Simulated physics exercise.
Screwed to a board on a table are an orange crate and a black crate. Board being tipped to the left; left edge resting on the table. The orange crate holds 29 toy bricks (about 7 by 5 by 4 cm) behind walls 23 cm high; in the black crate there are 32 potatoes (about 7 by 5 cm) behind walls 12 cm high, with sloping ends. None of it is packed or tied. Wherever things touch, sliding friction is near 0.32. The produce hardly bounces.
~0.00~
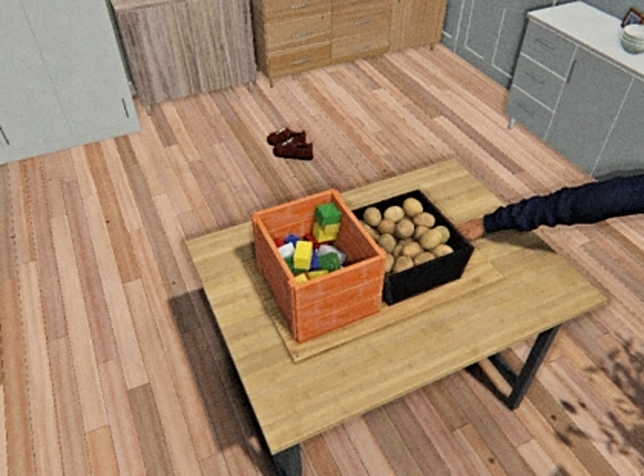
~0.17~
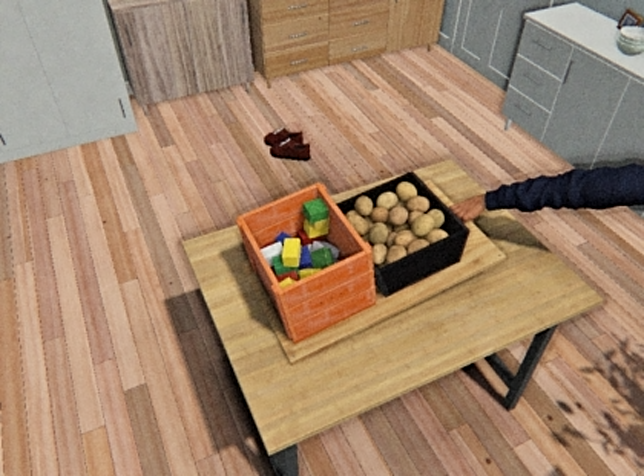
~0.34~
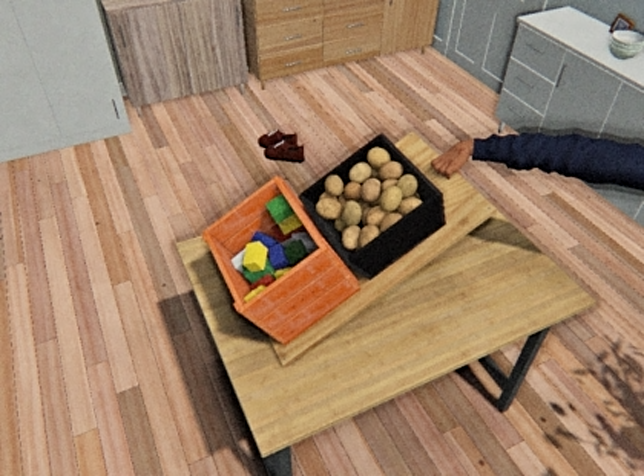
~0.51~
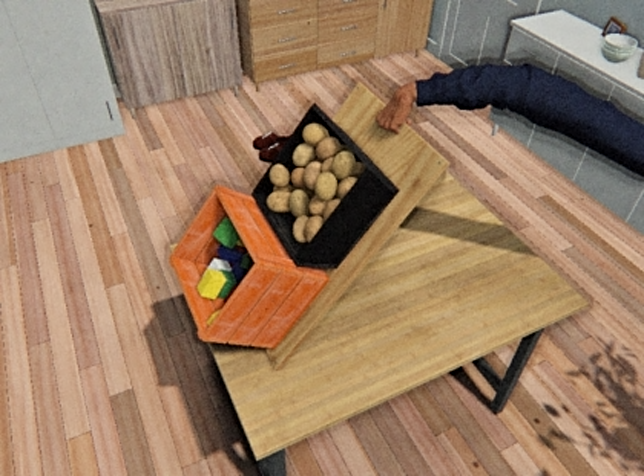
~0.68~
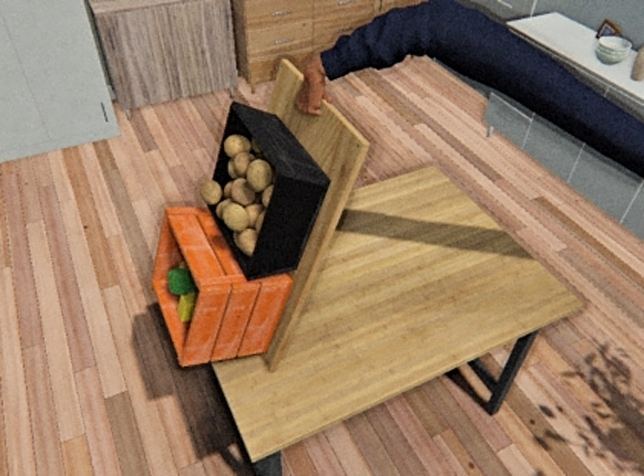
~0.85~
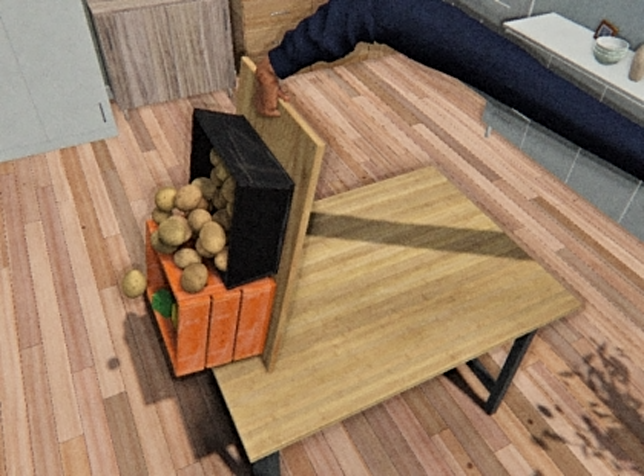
In a kitchen, a hand tipping a board with orange and black crates leftward on a table, potatoes tumbling from the black crate.
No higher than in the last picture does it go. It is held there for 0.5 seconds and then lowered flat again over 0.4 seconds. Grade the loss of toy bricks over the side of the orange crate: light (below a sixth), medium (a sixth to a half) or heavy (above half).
Light.
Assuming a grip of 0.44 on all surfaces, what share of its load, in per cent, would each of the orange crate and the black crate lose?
In that case the orange crate sheds 10 per cent, while the black crate sheds 70 per cent.
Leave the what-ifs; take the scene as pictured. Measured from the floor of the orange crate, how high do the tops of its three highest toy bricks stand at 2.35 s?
I'd say some 13 cm high.
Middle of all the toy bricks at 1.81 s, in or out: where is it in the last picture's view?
They're centred near (294, 276).
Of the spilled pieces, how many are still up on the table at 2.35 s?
I'd put it at close to 3.
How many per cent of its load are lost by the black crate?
Loss for the black crate - 80 per cent.
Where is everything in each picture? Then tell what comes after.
In the first picture (we follow the rim corner now nearest the camera; the camera pans a little), orange crate at (299, 286); black crate at (388, 278); tilt 0°; nothing out yet.
In the second picture, orange crate at (283, 290); black crate at (379, 271); tilt 8°.
In the third picture, orange crate at (244, 307); black crate at (348, 260); tilt 28°.
In the fourth picture, orange crate at (205, 335); black crate at (297, 261); tilt 51°.
In the fifth picture, orange crate at (182, 361); black crate at (247, 276); tilt 71°; 1 out, the lowest potato at (236, 217).
In the sixth picture, orange crate at (176, 371); black crate at (225, 286); tilt 79°; 10 out, the lowest potato at (134, 284).
After 1.09 s, tilt 79°; 0 of 29 out of the orange crate and 20 of 32 out of the black crate.
After 1.39 s, tilt 77°; 0 of 29 out of the orange crate and 22 of 32 out of the black crate.
After 1.81 s, tilt 0°; 0 of 29 out of the orange crate and 23 of 32 out of the black crate.
Outcome (at 2.35 s), 0 of 29 out of the orange crate and 25 of 32 out of the black crate. Asked share, 0 of 29, 0 per cent.
